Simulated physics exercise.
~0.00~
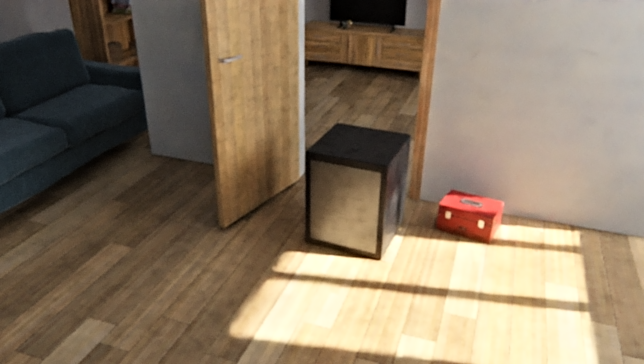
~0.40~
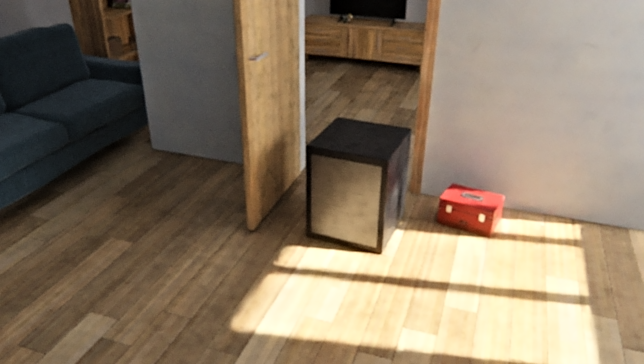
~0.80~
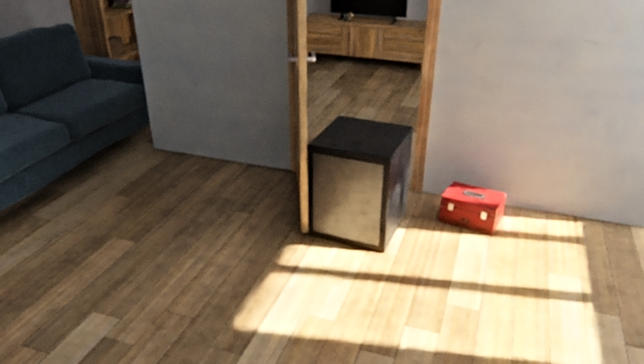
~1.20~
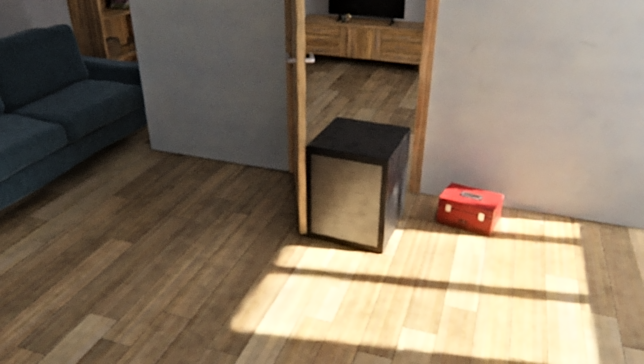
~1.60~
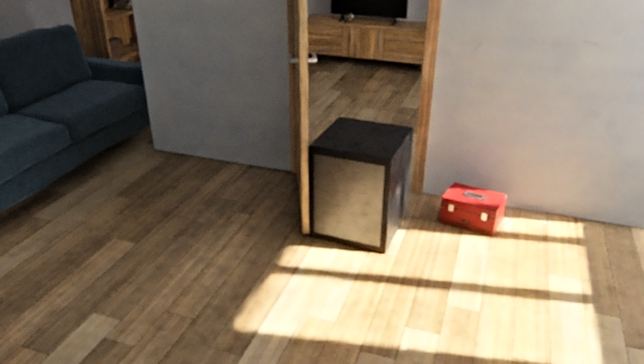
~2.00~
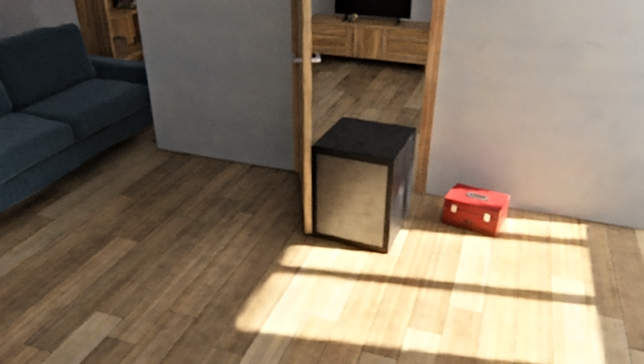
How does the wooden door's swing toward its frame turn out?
The door does not close. It is blocked by the black appliance standing in the doorway and stays open.
